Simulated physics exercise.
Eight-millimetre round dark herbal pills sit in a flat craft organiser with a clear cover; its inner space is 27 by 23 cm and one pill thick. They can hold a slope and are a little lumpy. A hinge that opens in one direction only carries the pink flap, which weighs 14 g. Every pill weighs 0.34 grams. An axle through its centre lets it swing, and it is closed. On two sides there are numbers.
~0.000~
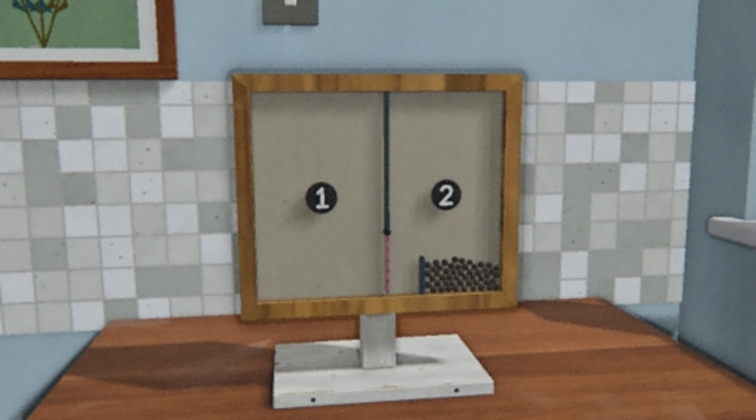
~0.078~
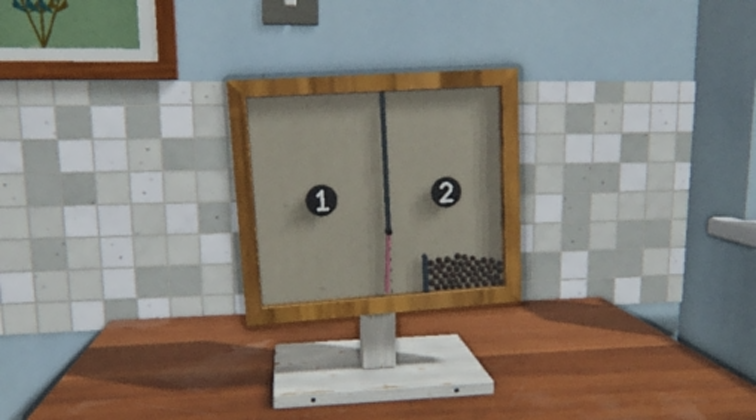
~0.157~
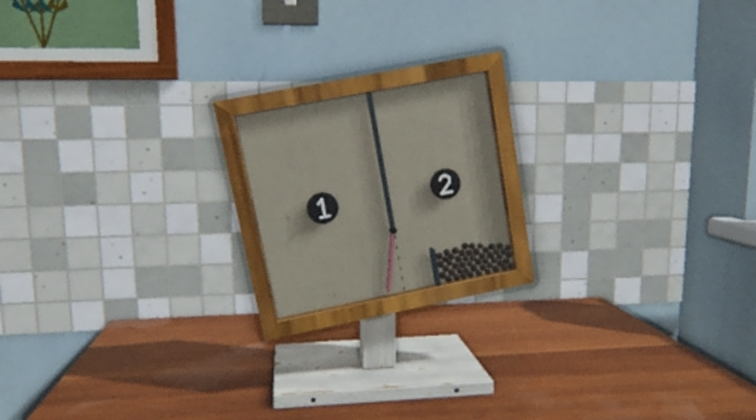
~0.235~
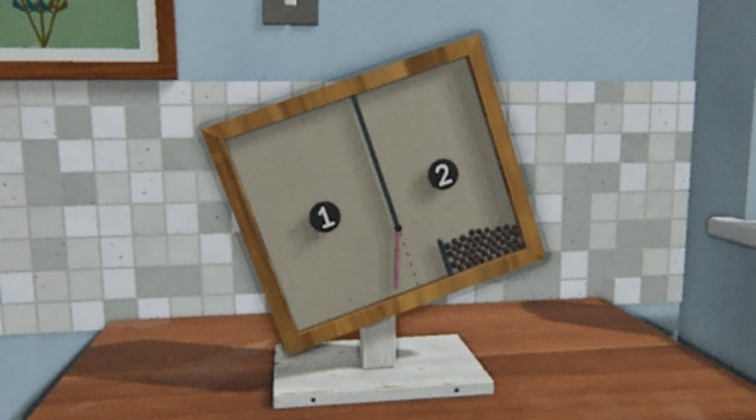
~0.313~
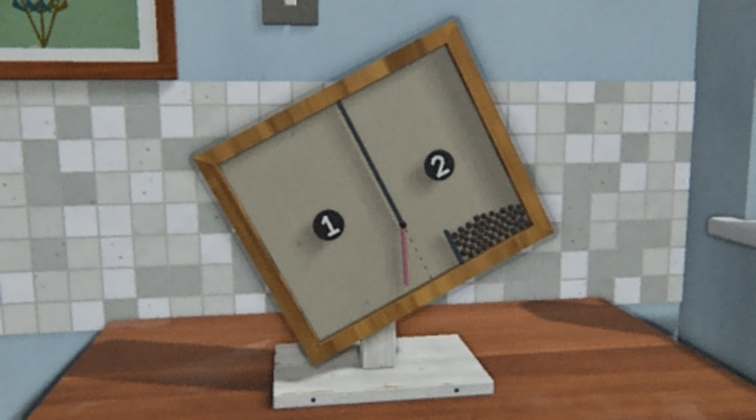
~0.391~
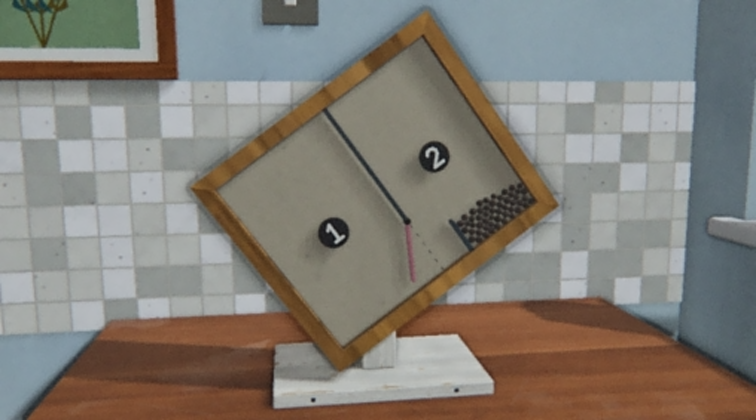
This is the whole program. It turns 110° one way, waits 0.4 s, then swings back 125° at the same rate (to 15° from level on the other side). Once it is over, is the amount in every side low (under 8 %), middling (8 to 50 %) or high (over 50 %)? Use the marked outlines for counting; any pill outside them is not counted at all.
Side 1: High, side 2: Middling.
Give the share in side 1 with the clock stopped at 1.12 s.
Around 10 percent of the load.
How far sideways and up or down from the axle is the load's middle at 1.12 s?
Roughly 2 centimetres to the right and 4 centimetres above.
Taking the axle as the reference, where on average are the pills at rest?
Offset approx. 5 cm left, 9 cm below.
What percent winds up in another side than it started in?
Moved share: About 65 per cent.
After 1.12 s, it stands 110° anticlockwise; the pills' middle is 2 cm right of and 4 cm above the centre; no. 1, 10 %, no. 2, 90 %; pink flap open 52°.
After 2.15 s, it stands 48° anticlockwise; the pills' middle is 1 cm left of and level with the centre; no. 1, 20 %, no. 2, 80 %; pink flap open 52°.
After 2.78 s, it stands 15° clockwise; the pills' middle is 6 cm left of and 9 cm below the centre; no. 1, 75 %, no. 2, 25 %; pink flap open 41°.
At rest by 3.7 s, it stands 15° clockwise; no. 1, 65 %, no. 2, 35 %; pink flap open 27°.
